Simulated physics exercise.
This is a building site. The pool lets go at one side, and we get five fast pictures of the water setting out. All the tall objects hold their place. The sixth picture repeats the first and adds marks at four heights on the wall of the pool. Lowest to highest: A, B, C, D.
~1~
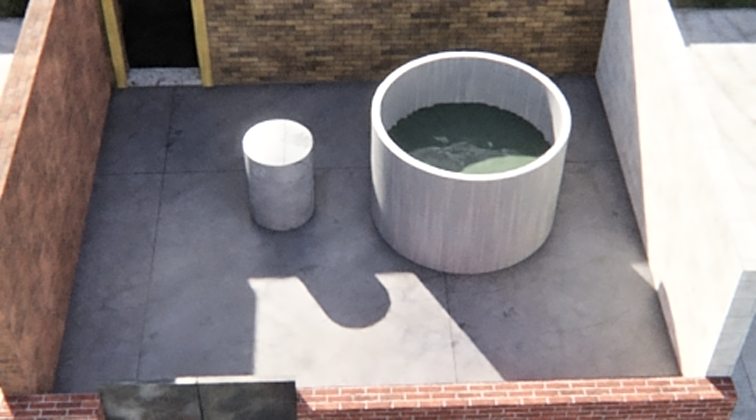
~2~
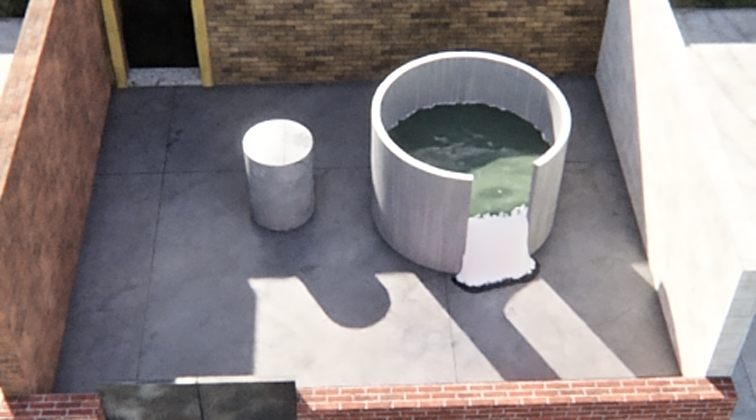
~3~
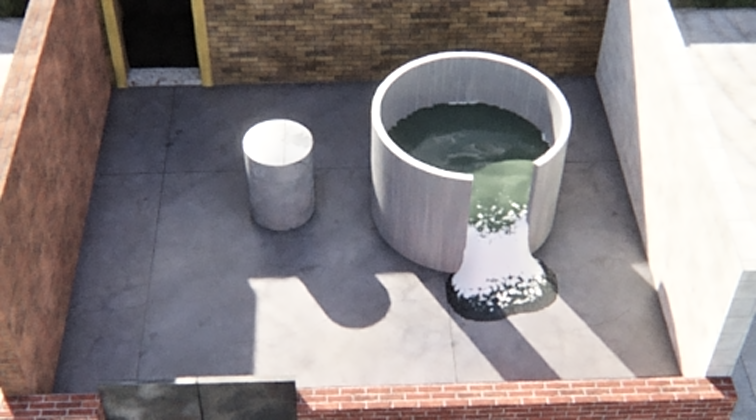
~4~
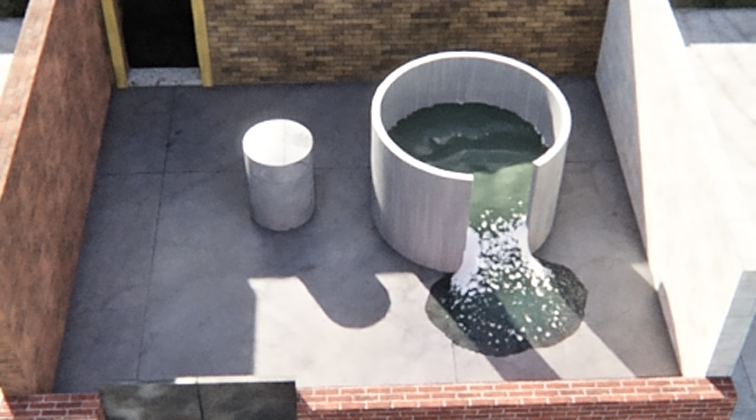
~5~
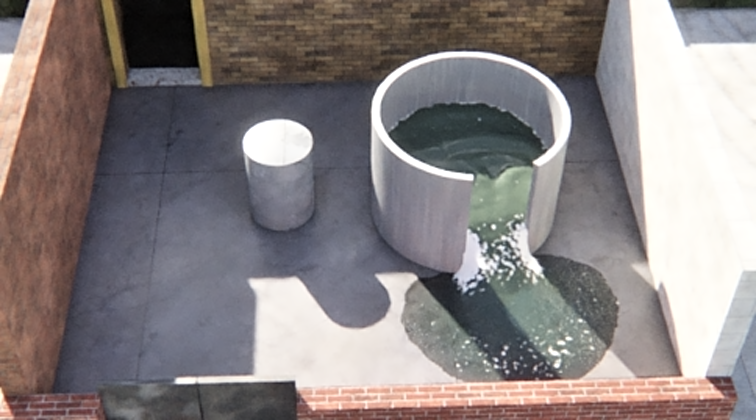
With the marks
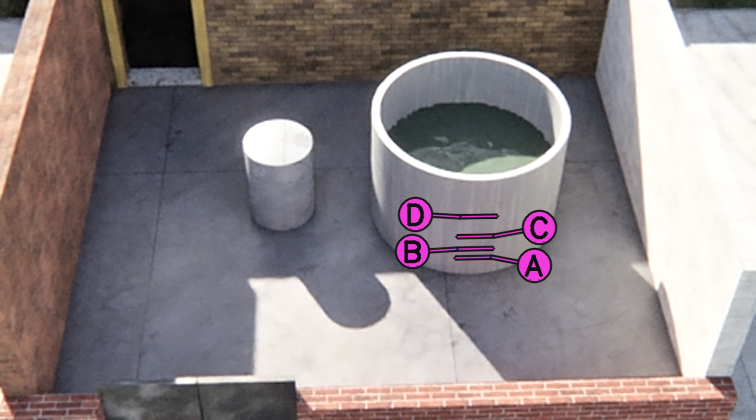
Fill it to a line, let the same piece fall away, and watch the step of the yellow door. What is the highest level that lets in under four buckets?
C is the one.
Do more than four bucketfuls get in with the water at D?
Yes, that goes wrong.
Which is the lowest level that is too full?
Level D.
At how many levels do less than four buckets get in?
Three of them.
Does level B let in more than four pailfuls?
No, that is safe.
On the marked copy, A at (473, 257); B at (474, 248); C at (475, 236); D at (478, 216); from the bottom up A, B, C, D.
For level A, nothing gets over.
For level B, nothing gets over.
For level C, a splash gets over, under a bucket.
For level D, about 8 bucketfuls get in.
